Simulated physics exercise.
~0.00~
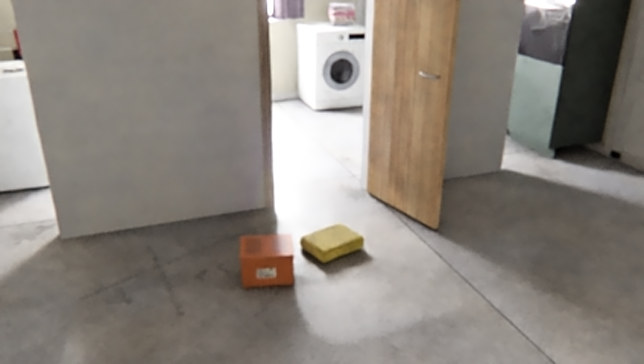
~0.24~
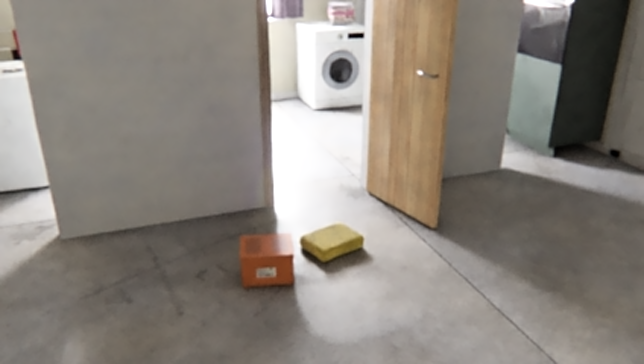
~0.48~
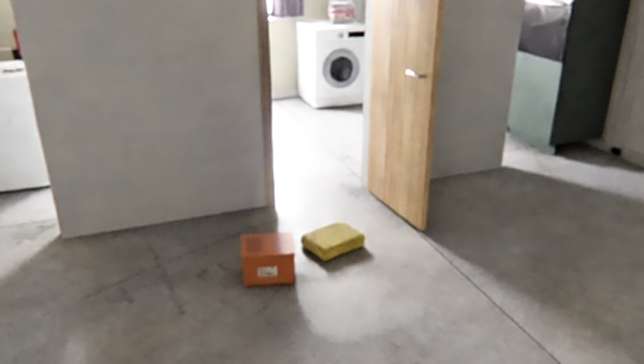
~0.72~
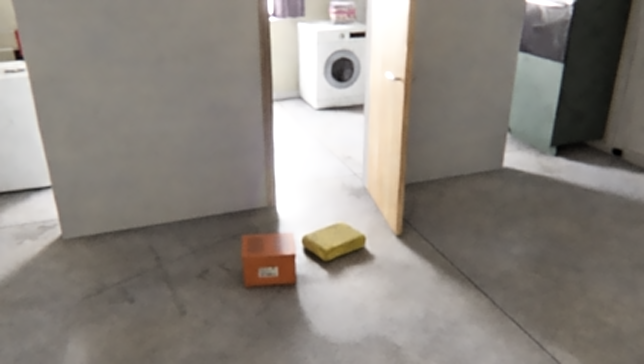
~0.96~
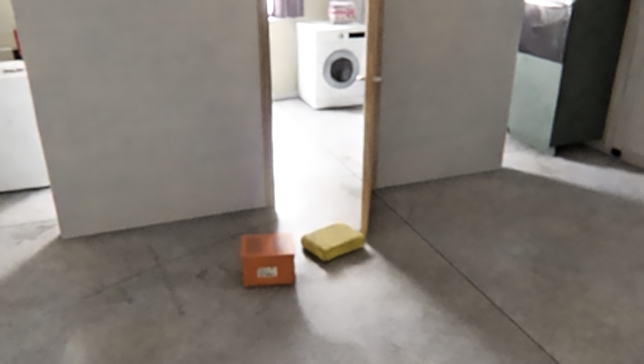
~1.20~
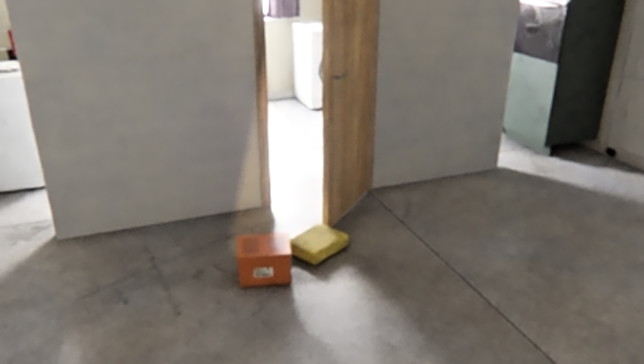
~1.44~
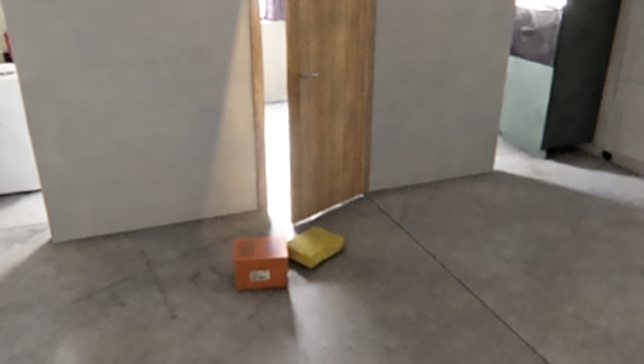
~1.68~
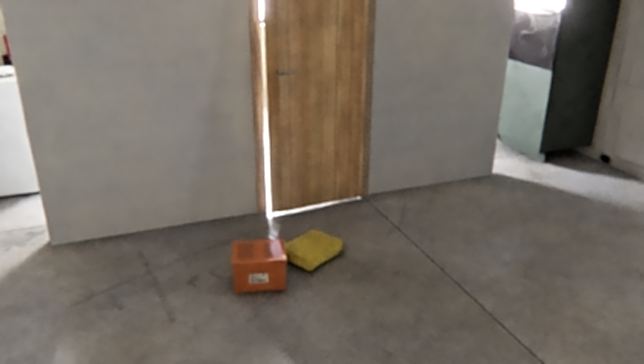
A wooden door stands wide open in a pale grey partition wall, seen from slightly above in a room with a grey concrete floor. A white washing machine shows through the doorway, and an orange box and a yellow cushion sit on the floor in front. The door swings leftward on its right-hand side, turning edge-on and then narrowing the gap. As it passes the cushion, the cushion shifts slightly left, while the orange box stays put. The door ends closed across the doorway, hiding the washing machine, with thin bright light along its left and bottom edges.
